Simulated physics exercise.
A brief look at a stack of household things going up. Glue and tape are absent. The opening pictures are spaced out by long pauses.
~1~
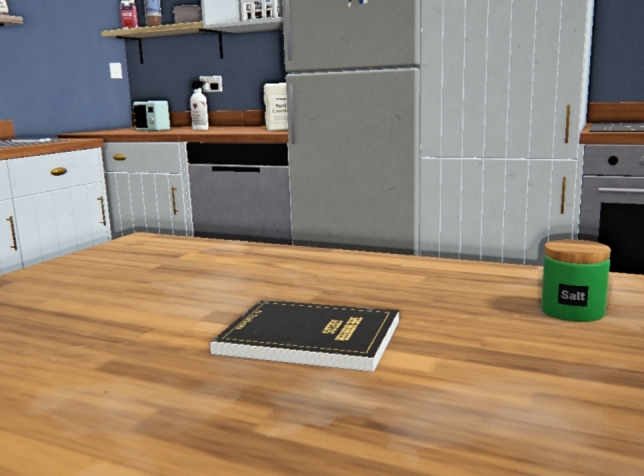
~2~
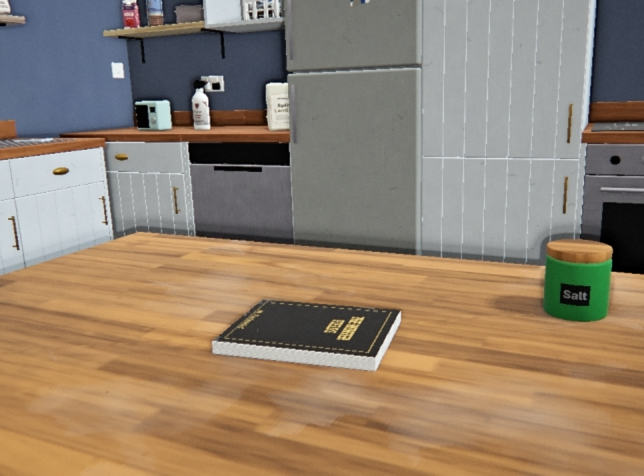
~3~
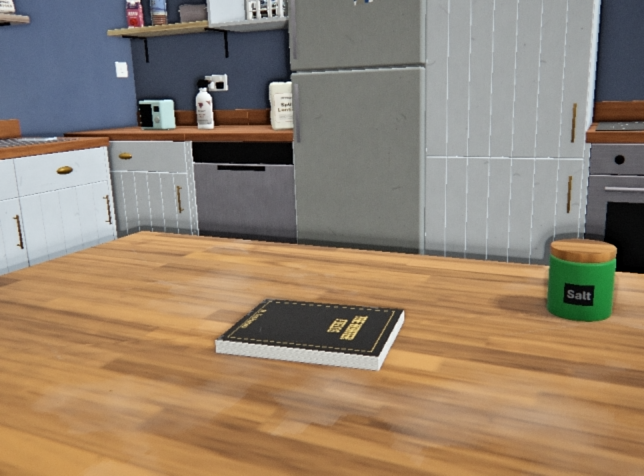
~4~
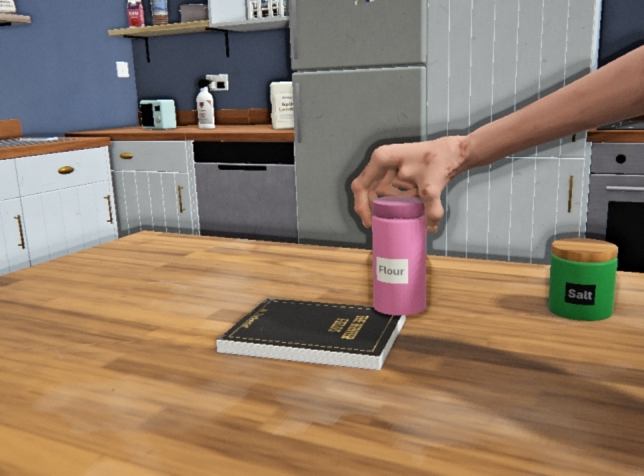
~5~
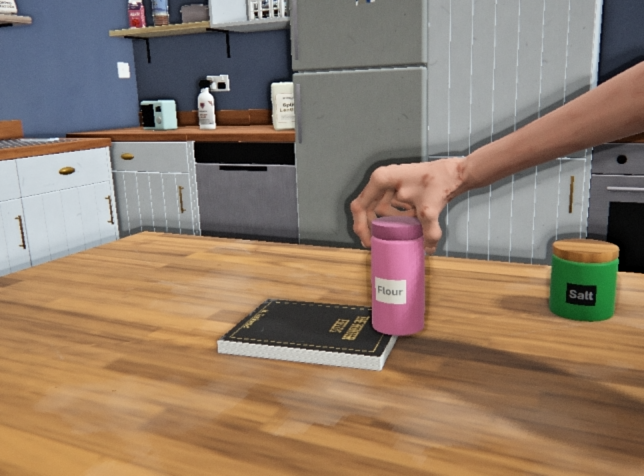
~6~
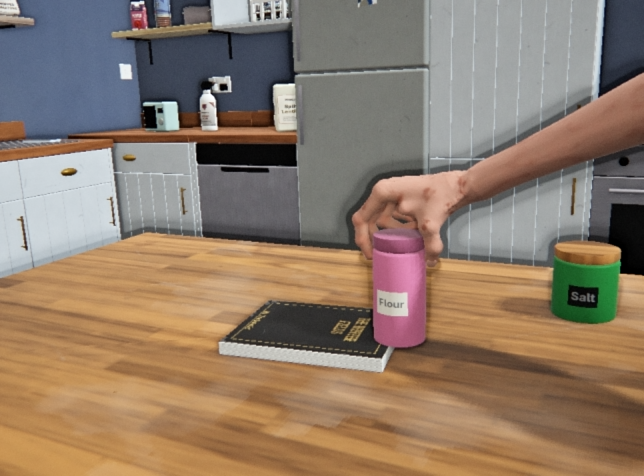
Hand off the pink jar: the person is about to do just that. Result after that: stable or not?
Not stable.
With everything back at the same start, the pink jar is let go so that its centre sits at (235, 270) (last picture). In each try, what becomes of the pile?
Result: Pile toppled.
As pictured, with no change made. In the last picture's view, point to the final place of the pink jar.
Around (490, 336).
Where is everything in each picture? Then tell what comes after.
In the first frame, the last thing is not in view yet; green jar (575, 280).
In the second frame, the last thing is not in view yet; green jar (577, 279).
In the third frame, the last thing is not in view yet; green jar (581, 279).
The fourth frame shows coming down; pink jar (399, 254); green jar (582, 278).
The fifth frame shows coming down; pink jar (398, 274); green jar (583, 279).
The sixth frame shows in place under the hand; pink jar (399, 287); green jar (585, 281).
Then, 0.40 s later than the last frame, pink jar tilted by 48° near (445, 302).
Then, 0.50 s later than the last frame, pink jar now fallen.
When it is over, fallen, pink jar; the other 2 as before. End places, in pixels of the last picture, pink jar near (489, 336). The pile loses its balance.
